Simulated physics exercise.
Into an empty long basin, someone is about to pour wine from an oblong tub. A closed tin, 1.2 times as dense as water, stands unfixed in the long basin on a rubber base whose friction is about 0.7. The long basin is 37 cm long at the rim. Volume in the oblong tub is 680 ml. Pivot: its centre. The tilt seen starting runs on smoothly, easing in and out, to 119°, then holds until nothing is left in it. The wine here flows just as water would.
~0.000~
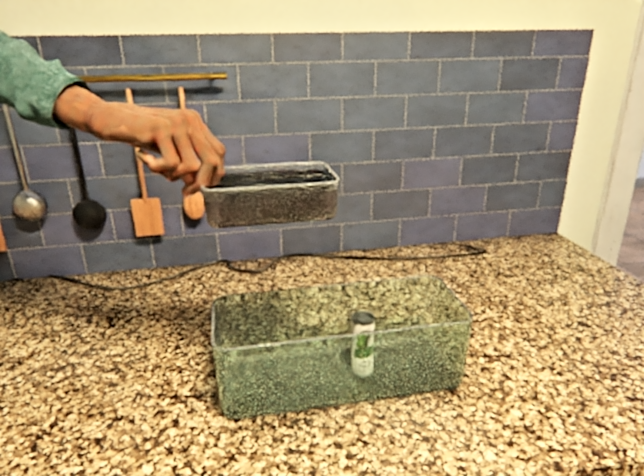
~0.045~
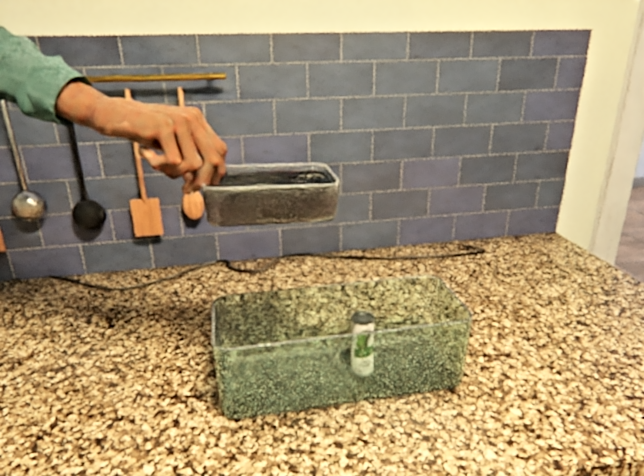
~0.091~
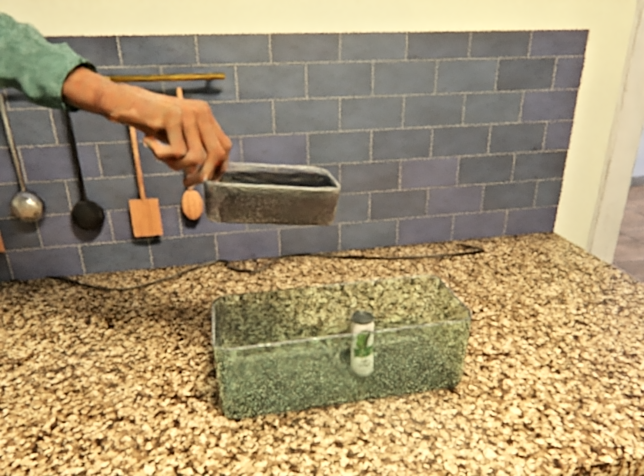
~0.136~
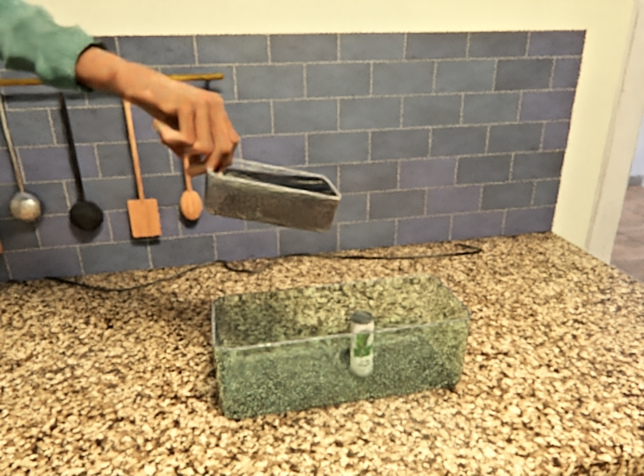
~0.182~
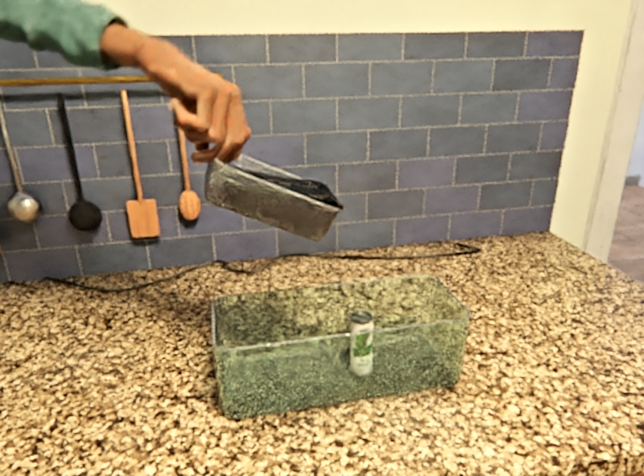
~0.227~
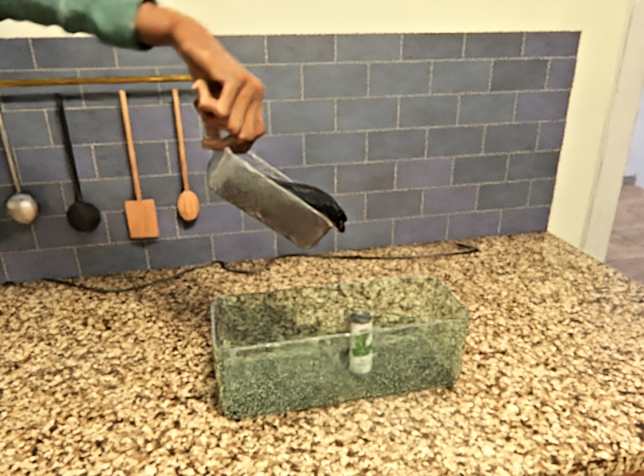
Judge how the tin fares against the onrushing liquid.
Looks to me like it holds out.
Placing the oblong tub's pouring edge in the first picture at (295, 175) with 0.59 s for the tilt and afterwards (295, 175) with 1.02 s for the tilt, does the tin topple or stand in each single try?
Trial 1 - tin tips; trial 2 - tin stays standing.
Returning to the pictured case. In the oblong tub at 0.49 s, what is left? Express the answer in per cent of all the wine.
Close to 7 percent of the liquid remains at that time.
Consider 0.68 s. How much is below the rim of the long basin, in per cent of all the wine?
About 86 %.
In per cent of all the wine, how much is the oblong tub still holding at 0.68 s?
I reckon near 0 per cent still sits there.
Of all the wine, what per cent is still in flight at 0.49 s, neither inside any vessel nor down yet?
Some 34 per cent.
Then, 0.49 s in, the tilt is 110° and 7 per cent is still to pour; the tin stands where it began.
Then, 0.68 s in, the tilt is 119° and 0 per cent is still to pour; the tin stands where it began.
Then, 0.87 s in, the tilt is 119° and 0 per cent is still to pour; the tin stands where it began.
Then, 1.09 s in, the tilt is 119° and 0 per cent is still to pour; the tin stands where it began.
Finally, the tin stands where it began.
